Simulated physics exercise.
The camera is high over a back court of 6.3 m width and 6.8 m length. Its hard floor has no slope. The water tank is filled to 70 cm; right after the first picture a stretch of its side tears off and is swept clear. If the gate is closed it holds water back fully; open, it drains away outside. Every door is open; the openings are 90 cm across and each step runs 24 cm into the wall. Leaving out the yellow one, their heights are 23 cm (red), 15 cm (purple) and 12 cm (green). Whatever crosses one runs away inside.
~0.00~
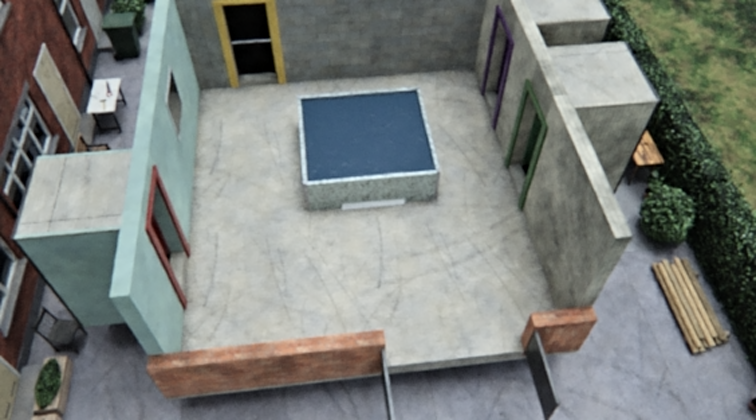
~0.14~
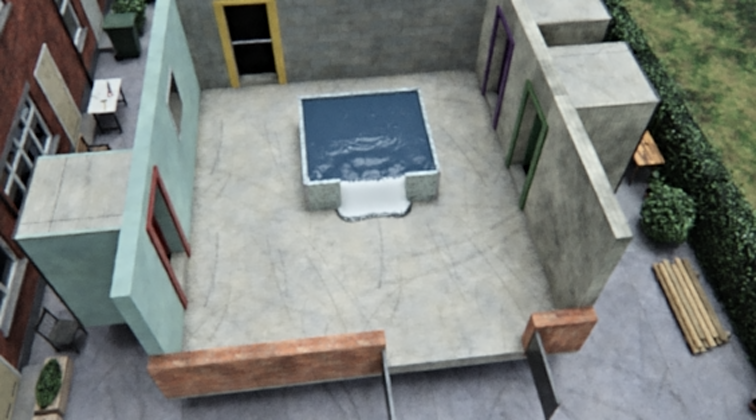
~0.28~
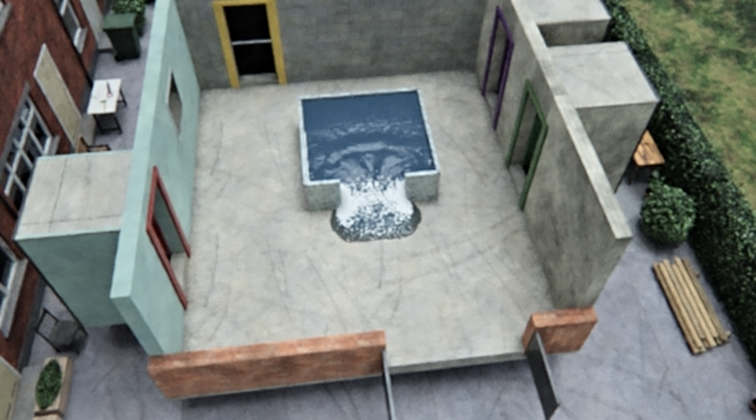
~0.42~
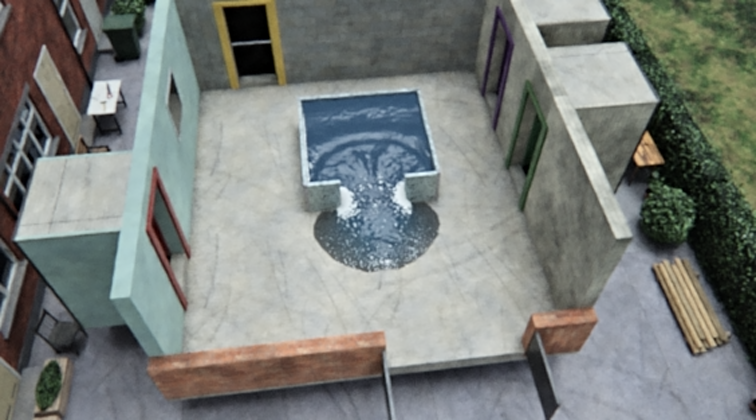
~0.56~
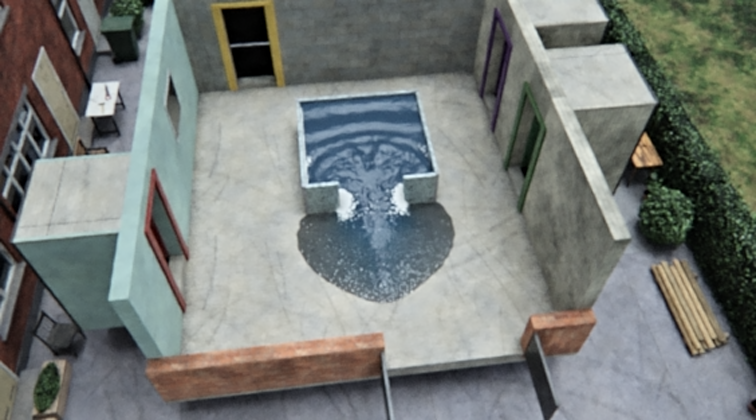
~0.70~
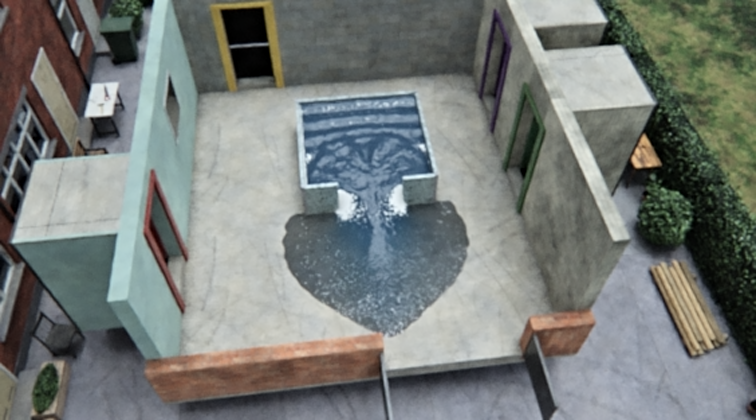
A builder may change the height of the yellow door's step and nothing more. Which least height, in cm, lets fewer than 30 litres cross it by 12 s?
Close to 6.5 cm is just enough.
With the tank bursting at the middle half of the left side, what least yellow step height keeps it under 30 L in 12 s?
Then roughly 14.0 cm.
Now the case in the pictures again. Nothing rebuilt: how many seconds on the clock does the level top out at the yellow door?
Near 8.0 s.
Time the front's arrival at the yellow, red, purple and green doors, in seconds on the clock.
Yellow 5.5 s, red 2.6 s, purple 7.0 s, green 4.5 s.
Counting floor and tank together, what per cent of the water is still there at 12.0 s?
Roughly 56 in a hundred.
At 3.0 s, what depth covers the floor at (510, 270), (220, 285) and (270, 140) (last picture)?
Roughly 1, 2 and 0 cm, in turn.
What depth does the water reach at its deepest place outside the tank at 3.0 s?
Roughly 33 cm.
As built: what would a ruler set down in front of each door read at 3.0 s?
In cm: Yellow 0, red 7, purple 0, green 0.
After 1.4 s water covers 30 % of the floor, deepest (40 cm) near (371, 215); it has not reached the yellow door.
After 3.0 s water covers 40 % of the floor, deepest (33 cm) near (178, 380); it has not reached the yellow door.
After 12.0 s water covers 95 % of the floor, deepest (9 cm) near (459, 76); 7 cm at the yellow door, 0 litres in over its 12 cm step.
At the yellow door as built, the water arrived by 5.8 s and peaked near 11 cm at 7.8 s.
Run again over the same 12 s with other heights there, 46 litres in over 5.5 cm, 15 litres over 7.5 cm. The limit of 30 litres is kept from about 6.5 cm up.
